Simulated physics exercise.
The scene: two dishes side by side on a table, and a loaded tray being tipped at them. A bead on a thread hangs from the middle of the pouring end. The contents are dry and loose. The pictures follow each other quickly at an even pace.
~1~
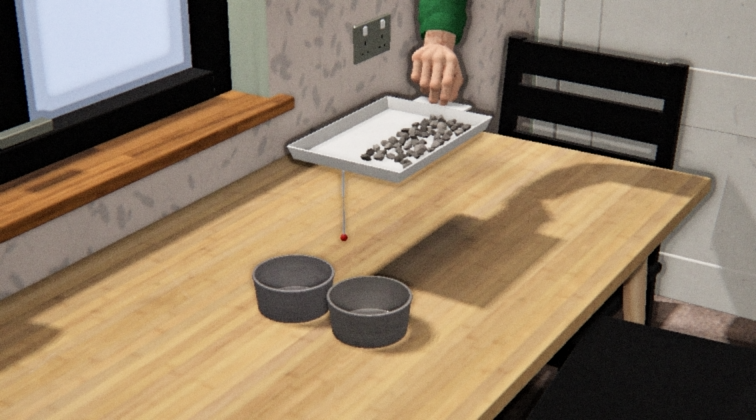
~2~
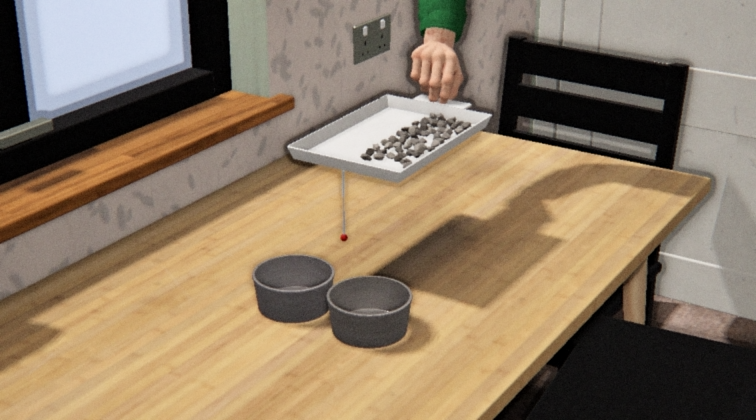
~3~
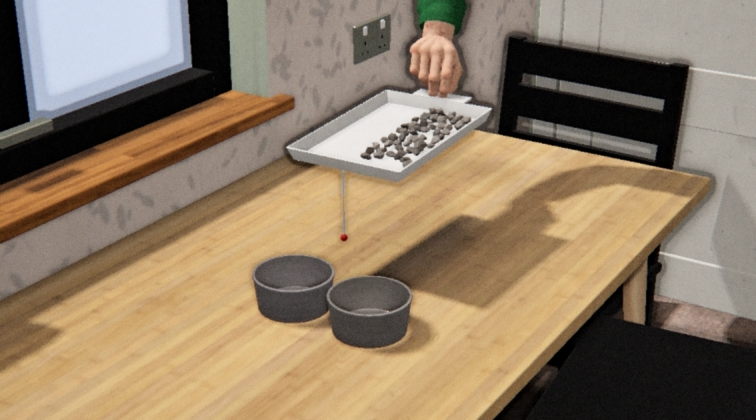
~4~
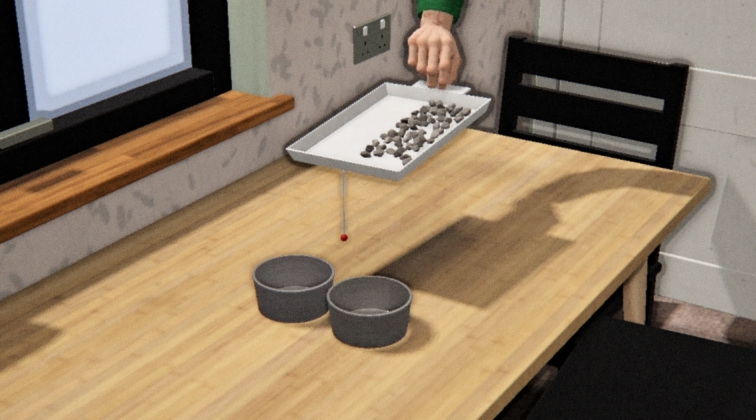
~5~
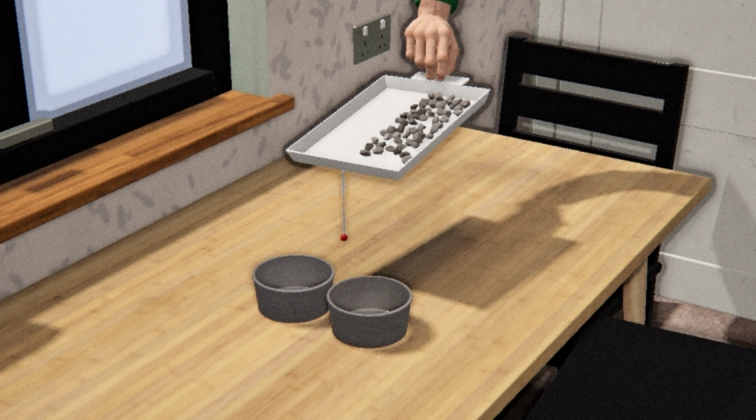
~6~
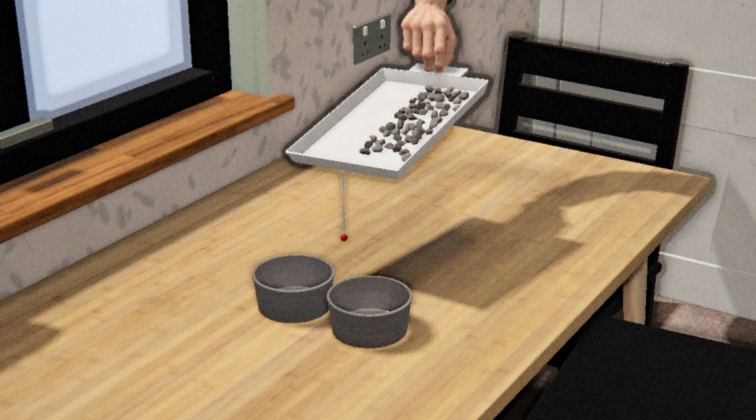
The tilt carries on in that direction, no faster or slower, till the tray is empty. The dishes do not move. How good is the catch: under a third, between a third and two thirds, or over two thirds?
Together they catch less than a third.
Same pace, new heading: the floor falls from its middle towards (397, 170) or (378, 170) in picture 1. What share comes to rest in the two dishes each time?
First some 0, then 10 per cent.
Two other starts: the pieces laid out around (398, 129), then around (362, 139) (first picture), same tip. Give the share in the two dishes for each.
In turn 10 and 10 in a hundred.
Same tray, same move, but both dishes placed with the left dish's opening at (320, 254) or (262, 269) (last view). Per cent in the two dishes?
The first gives 60 %, the second 0 %.
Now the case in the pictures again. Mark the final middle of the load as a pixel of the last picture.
Around (291, 278).
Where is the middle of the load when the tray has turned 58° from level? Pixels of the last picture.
Roughly at (324, 155).
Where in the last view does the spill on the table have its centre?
At about (286, 273).
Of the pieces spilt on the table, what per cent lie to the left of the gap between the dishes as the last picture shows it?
Close to 80 per cent.
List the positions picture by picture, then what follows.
The first frame shows corners of the pouring end near (294, 146) and (398, 170), level; middle of the load near (415, 137), bits of gravel; left dish near (270, 302); right dish near (347, 326); bead on its thread near (344, 238).
The second frame shows corners of the pouring end near (294, 146) and (398, 170), level; middle of the load near (415, 136).
The third frame shows corners of the pouring end near (293, 147) and (398, 169), tipped barely, lowest at the left corner; middle of the load near (415, 132).
The fourth frame shows corners of the pouring end near (293, 148) and (397, 168), tipped a little, lowest at the left corner; middle of the load near (414, 127).
The fifth frame shows corners of the pouring end near (292, 149) and (396, 168), tipped a little, lowest at the left corner; middle of the load near (413, 122).
The sixth frame shows corners of the pouring end near (292, 150) and (396, 167), tipped a little, lowest at the left corner; middle of the load near (412, 117); left dish near (270, 302); right dish near (347, 326).
Shortly afterwards, tray tipped steeply; all but a few on the tray; a little in the air.
Next, tray tipped right over; near a third on the tray; a little in the left dish; near a quarter outside both; near a quarter in the air.
Some moments later, tray tipped past a quarter turn; a little in the left dish; the bulk outside both.
In the end, tray tipped past a quarter turn; none at all in the right dish; a little in the left dish; the bulk outside both.
